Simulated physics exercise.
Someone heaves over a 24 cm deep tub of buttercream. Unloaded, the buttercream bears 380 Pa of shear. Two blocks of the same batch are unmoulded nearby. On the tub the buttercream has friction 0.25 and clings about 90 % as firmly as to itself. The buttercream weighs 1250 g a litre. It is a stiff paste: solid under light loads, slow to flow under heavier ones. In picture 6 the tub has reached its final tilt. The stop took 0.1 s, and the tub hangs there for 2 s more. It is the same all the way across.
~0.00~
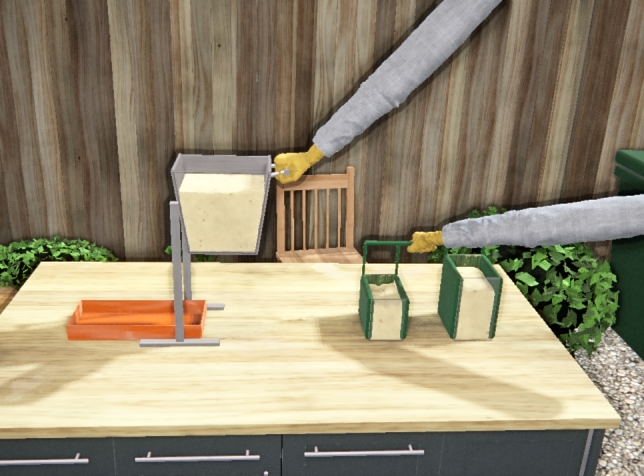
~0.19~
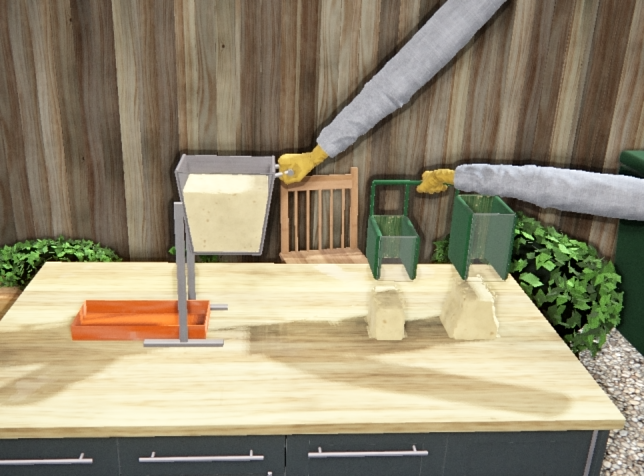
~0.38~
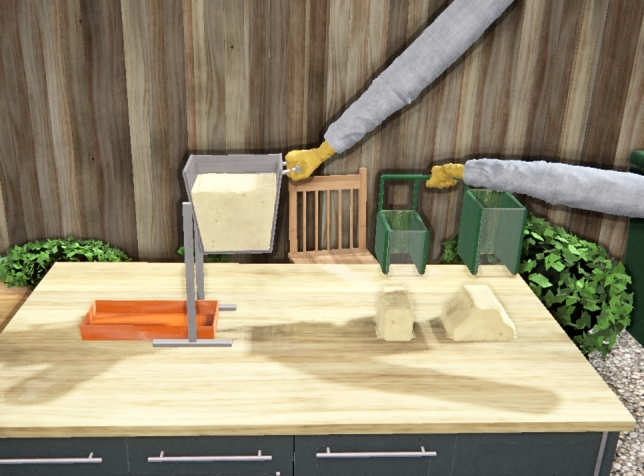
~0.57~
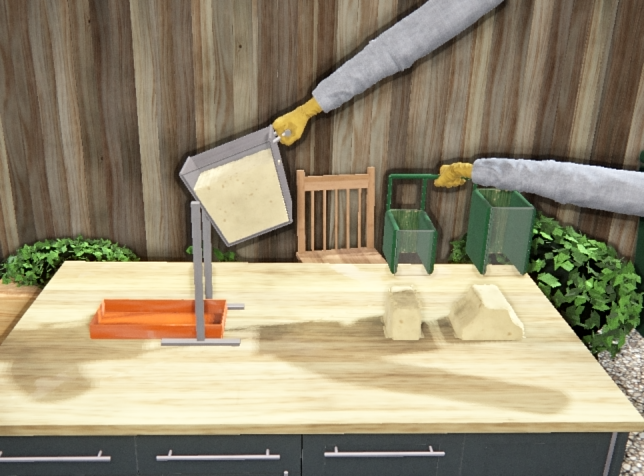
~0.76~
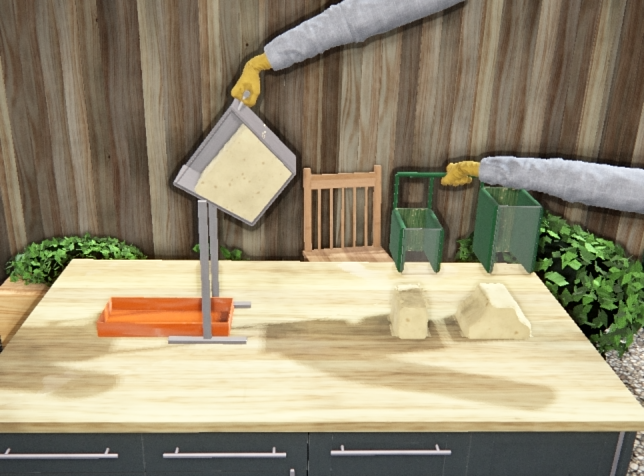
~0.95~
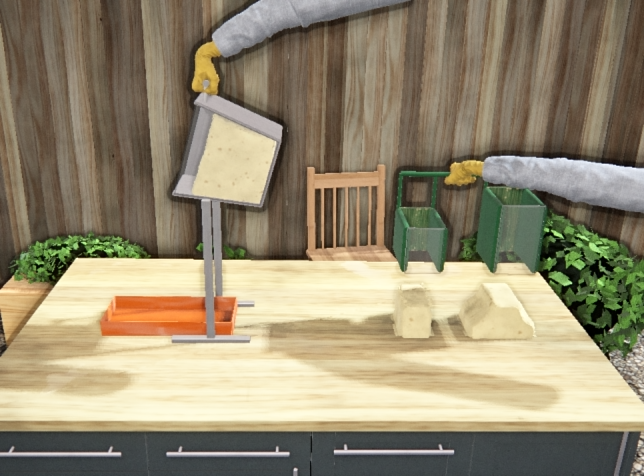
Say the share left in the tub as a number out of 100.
The share left in the tub is near 83 %.
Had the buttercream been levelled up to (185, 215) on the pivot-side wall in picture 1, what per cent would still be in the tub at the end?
It would be near 100 %.
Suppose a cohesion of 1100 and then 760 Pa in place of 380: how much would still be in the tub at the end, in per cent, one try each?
In that order: 100 %, 100 %.
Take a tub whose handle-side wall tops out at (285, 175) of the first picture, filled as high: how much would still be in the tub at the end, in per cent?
In that case some 60 per cent.
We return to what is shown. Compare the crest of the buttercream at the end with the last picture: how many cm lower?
About 7 cm.
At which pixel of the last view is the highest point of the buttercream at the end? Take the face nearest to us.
Near (247, 147).
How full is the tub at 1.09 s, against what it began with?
Near 100 %.
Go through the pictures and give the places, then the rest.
The first picture shows handle-side rim at (268, 173), tilt 0 degrees; highest point of the buttercream at (249, 192); test blocks 12 cm, 18 cm high (left to right).
The second picture shows handle-side rim at (272, 173), tilt 0 degrees; highest point of the buttercream at (253, 192); test blocks 11 cm, 15 cm high (left to right).
The third picture shows handle-side rim at (279, 170), tilt 2 degrees; highest point of the buttercream at (273, 191); test blocks 11 cm, 12 cm high (left to right).
The fourth picture shows handle-side rim at (268, 140), tilt 23 degrees; highest point of the buttercream at (273, 164); test blocks 11 cm, 12 cm high (left to right).
The fifth picture shows handle-side rim at (230, 110), tilt 52 degrees; highest point of the buttercream at (248, 131); test blocks 11 cm, 12 cm high (left to right).
The sixth picture shows handle-side rim at (195, 105), tilt 74 degrees; highest point of the buttercream at (218, 120); test blocks 11 cm, 12 cm high (left to right).
By 1.09 s, the tub is at 74 degrees and holds 100 %.
By 1.26 s, the tub is at 74 degrees and holds 93 %.
By 1.43 s, the tub is at 74 degrees and holds 86 %.
By 1.60 s, the tub is at 74 degrees and holds 83 %.
By 2.95 s, at the end, the tub is at 74 degrees and holds 83 %.
